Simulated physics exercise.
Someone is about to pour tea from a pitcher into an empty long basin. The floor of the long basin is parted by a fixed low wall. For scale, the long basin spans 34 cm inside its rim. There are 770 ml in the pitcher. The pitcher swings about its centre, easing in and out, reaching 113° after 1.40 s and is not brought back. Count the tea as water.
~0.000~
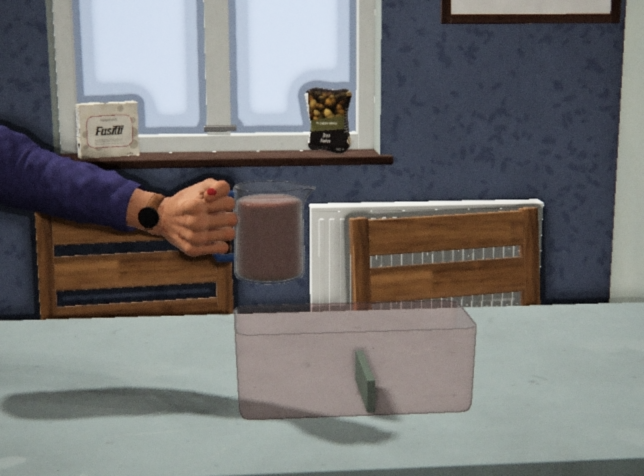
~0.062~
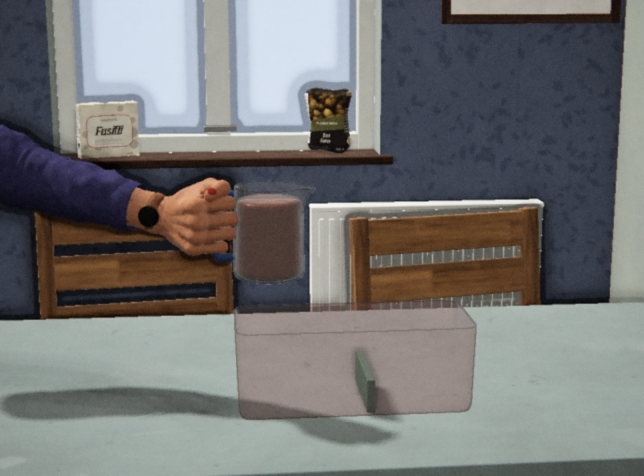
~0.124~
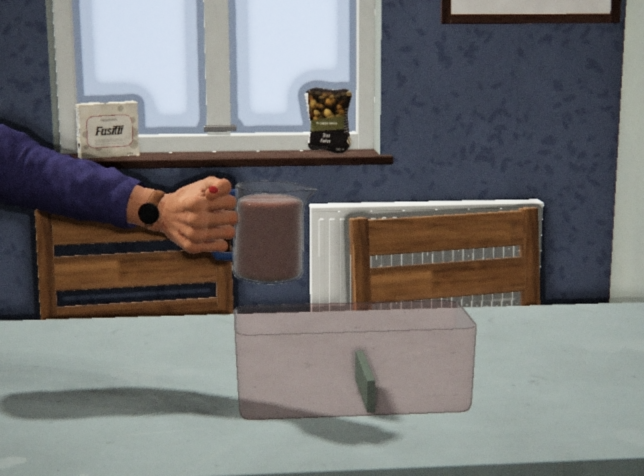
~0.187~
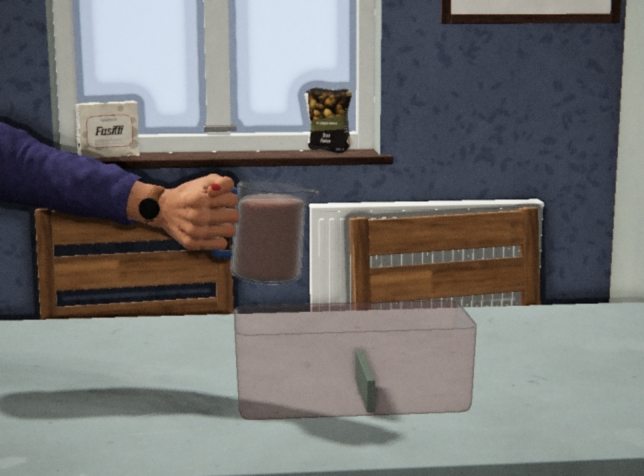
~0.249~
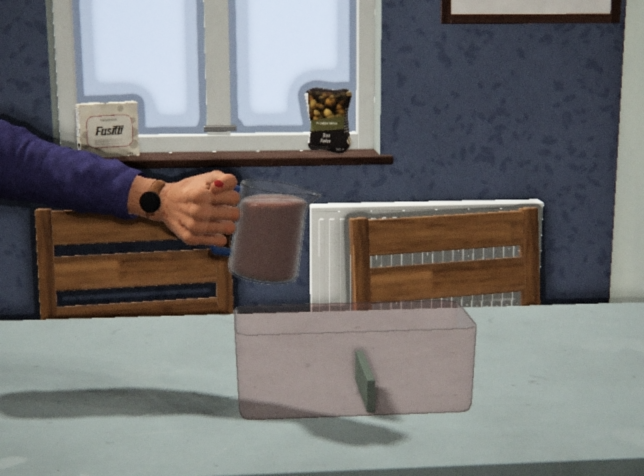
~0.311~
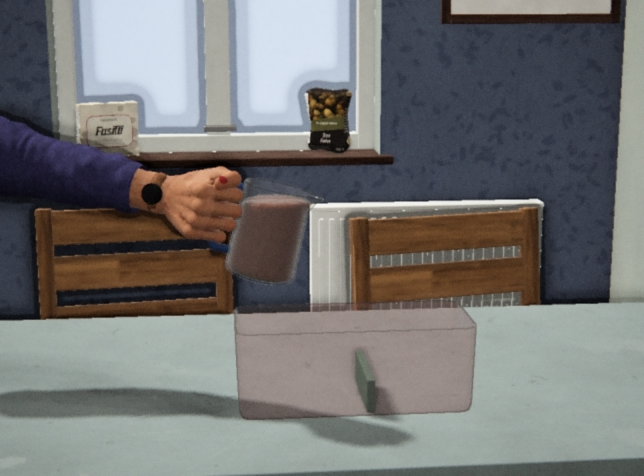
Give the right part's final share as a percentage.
About 56 per cent.
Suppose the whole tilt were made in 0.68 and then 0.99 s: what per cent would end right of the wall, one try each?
In turn about 35 and 50 per cent.
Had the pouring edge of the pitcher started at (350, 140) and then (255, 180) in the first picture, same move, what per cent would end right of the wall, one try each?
First 90, then 0 per cent.
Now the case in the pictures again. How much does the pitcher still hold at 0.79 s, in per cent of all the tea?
About 82 per cent.
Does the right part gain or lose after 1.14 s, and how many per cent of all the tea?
It goes up by about 12.
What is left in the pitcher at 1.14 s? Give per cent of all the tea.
About 28 per cent.
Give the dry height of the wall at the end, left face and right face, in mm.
Some 36 mm on the left and 28 mm on the right.
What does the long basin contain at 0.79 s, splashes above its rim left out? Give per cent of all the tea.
Some 6 per cent.
Then, 0.79 s in, the tilt is 68° and 82 per cent is still to pour, 1 is left of the wall and 5 right of it.
Then, 1.14 s in, the tilt is 103° and 28 per cent is still to pour, 12 is left of the wall and 45 right of it.
Then, 1.50 s in, the tilt is 113° and 1 per cent is still to pour, 41 is left of the wall and 56 right of it.
Then, 1.90 s in, the tilt is 113° and 0 per cent is still to pour, 43 is left of the wall and 57 right of it.
Finally, 43 per cent lies left of the wall, 56 right of it and 1 outside.
